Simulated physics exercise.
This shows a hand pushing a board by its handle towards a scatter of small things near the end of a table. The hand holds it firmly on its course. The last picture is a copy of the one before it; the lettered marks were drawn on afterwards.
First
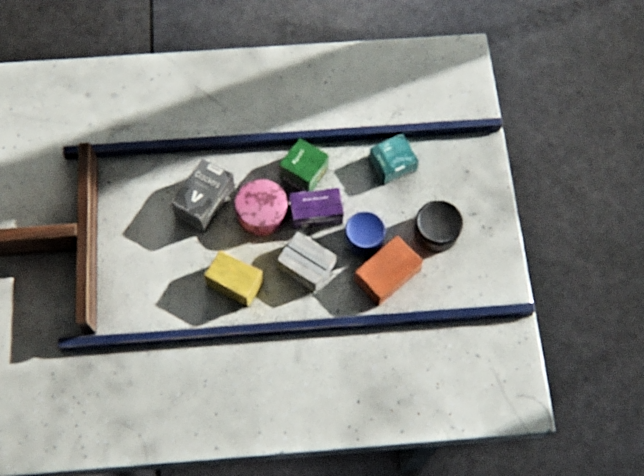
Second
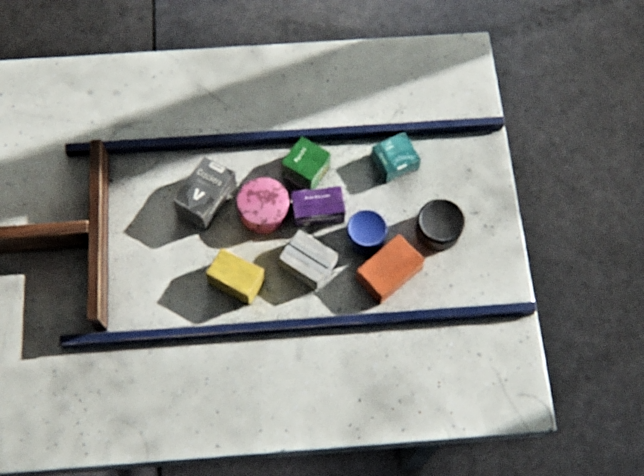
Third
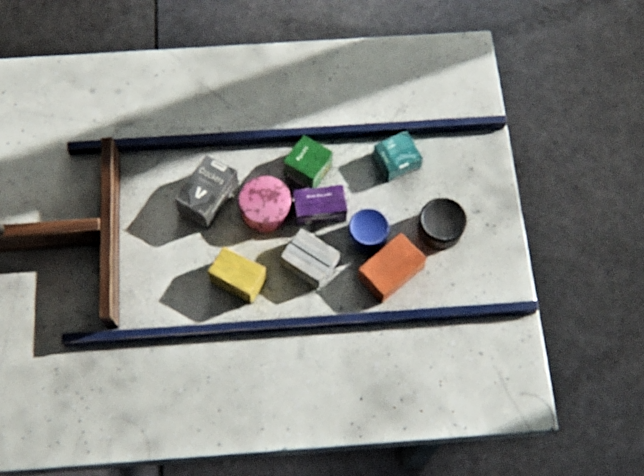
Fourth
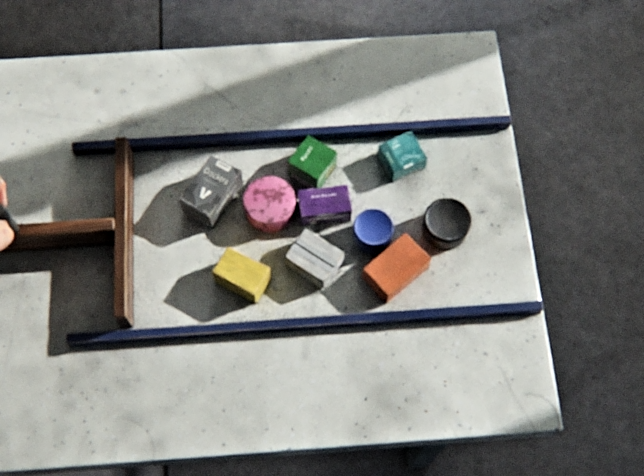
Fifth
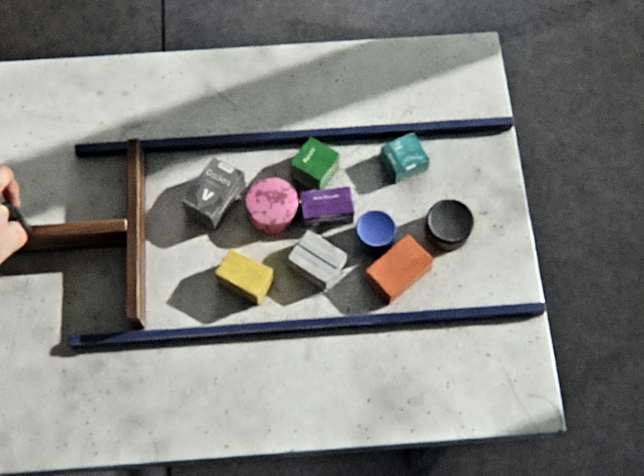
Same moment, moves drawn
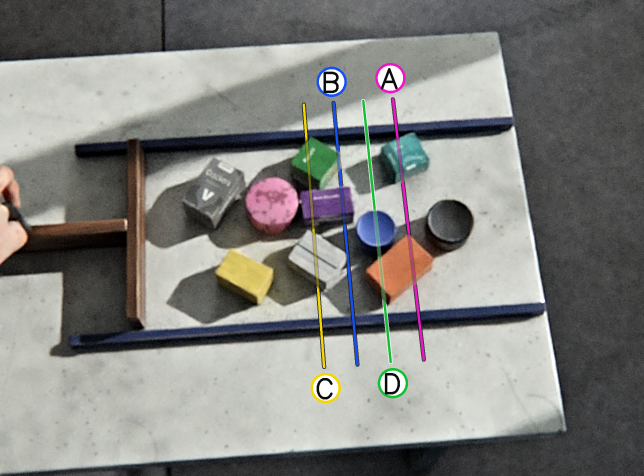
A wooden board slides right between blue rails toward small colourful objects, a hand gripping its handle.
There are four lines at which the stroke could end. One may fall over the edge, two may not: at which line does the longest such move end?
No farther than A.
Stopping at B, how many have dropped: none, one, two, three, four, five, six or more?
The count is none.
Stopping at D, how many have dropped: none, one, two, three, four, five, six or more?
By then, none.
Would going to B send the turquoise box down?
No.
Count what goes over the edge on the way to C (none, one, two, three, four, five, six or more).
The count is none.
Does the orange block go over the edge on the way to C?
No.
On the marked copy, A at (408, 222); B at (345, 226); C at (313, 228); D at (376, 224).
Following A. Soon after the start, board (231, 218); grey packet (256, 177); yellow block (271, 275).
Later, board (330, 211); black jar (458, 226); purple packet (445, 185).
In the end, board (406, 206); black jar (527, 215); purple packet (518, 179); none fallen.
As for the rest, B is within the limit but short; C is within the limit but short; D is within the limit but short.
